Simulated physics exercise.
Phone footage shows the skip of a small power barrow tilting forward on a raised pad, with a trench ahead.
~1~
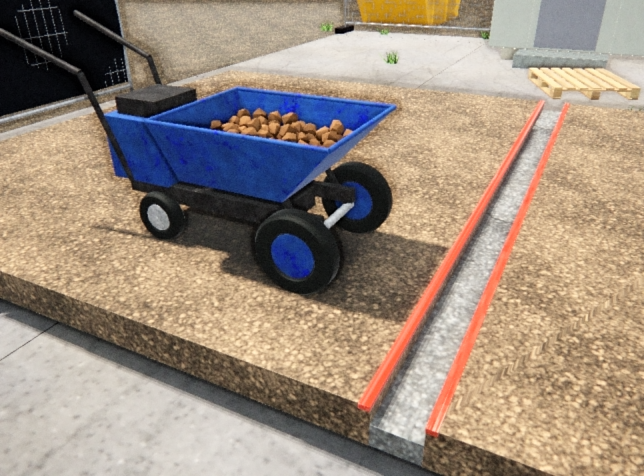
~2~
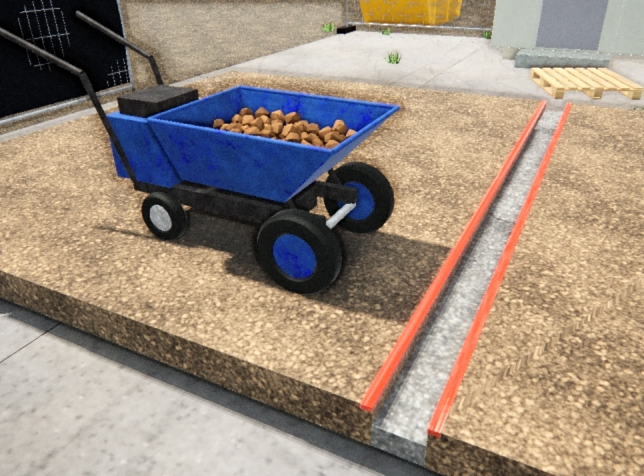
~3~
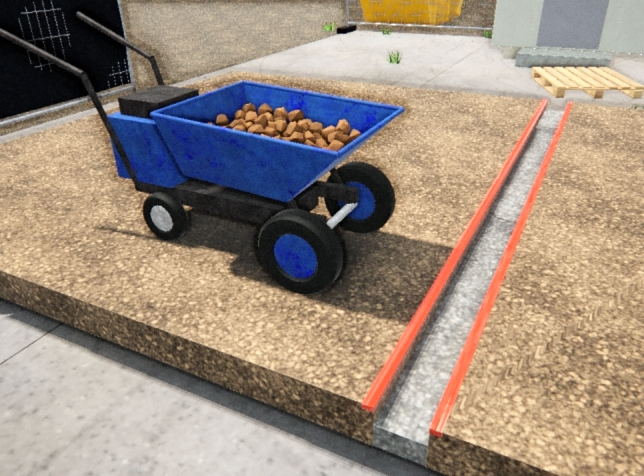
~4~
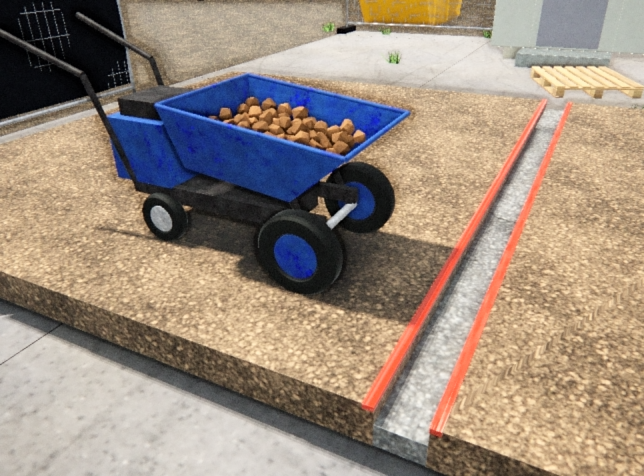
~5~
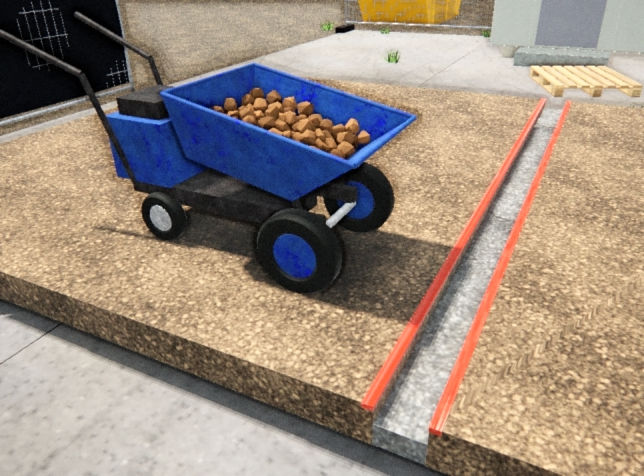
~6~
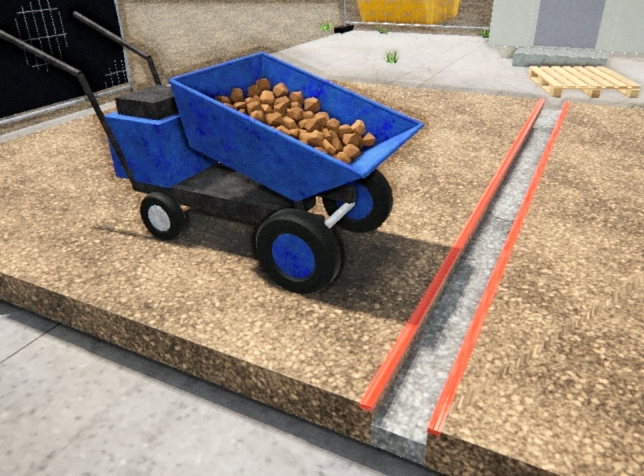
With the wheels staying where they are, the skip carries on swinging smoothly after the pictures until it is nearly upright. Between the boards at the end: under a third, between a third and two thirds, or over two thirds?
A third to two thirds.
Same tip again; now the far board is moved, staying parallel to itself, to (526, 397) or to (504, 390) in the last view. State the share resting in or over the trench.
80 %, then 80 %.
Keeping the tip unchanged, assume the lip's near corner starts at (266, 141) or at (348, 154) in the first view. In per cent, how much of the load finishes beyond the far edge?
In turn 0 and 50 in a hundred.
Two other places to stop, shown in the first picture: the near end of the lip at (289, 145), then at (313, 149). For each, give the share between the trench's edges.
First spot: Roughly 40 percent; second spot: Roughly 50 percent.
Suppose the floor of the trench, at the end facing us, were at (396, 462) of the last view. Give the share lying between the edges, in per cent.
About 70 per cent.
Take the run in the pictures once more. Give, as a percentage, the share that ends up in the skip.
My estimate is about 20 per cent.
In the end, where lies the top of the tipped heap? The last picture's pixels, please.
Roughly at (465, 280).
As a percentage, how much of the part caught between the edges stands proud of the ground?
The answer is close to 50 per cent.
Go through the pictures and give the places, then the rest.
The first picture shows lip of the skip at (329, 151), level; top of the load at (264, 132), clay clods; first edge of the trench at (393, 356); far edge at (454, 376), the trench under half as wide as the skip, and shallow for its width.
The second picture shows lip of the skip at (333, 152), level; top of the load at (267, 132).
The third picture shows lip of the skip at (338, 155), tipped barely; top of the load at (270, 129).
The fourth picture shows lip of the skip at (345, 160), tipped a little; top of the load at (252, 125).
The fifth picture shows lip of the skip at (354, 166), tipped a little; top of the load at (257, 118).
The sixth picture shows lip of the skip at (363, 176), tipped clearly; top of the load at (264, 112); first edge of the trench at (394, 356); far edge at (456, 375).
Soon, skip tipped steeply; all in the skip.
A while on, skip tipped right over; about half in the skip; a stray few short of the trench; about a third in or heaped over the trench; a small part beyond it.
Towards the end, skip tipped right over; about a quarter in the skip; a stray few short of the trench; about half in or heaped over the trench; about a third beyond it.
Finally, skip tipped right over; about a quarter in the skip; a stray few short of the trench; about half in or heaped over the trench; about a third beyond it.
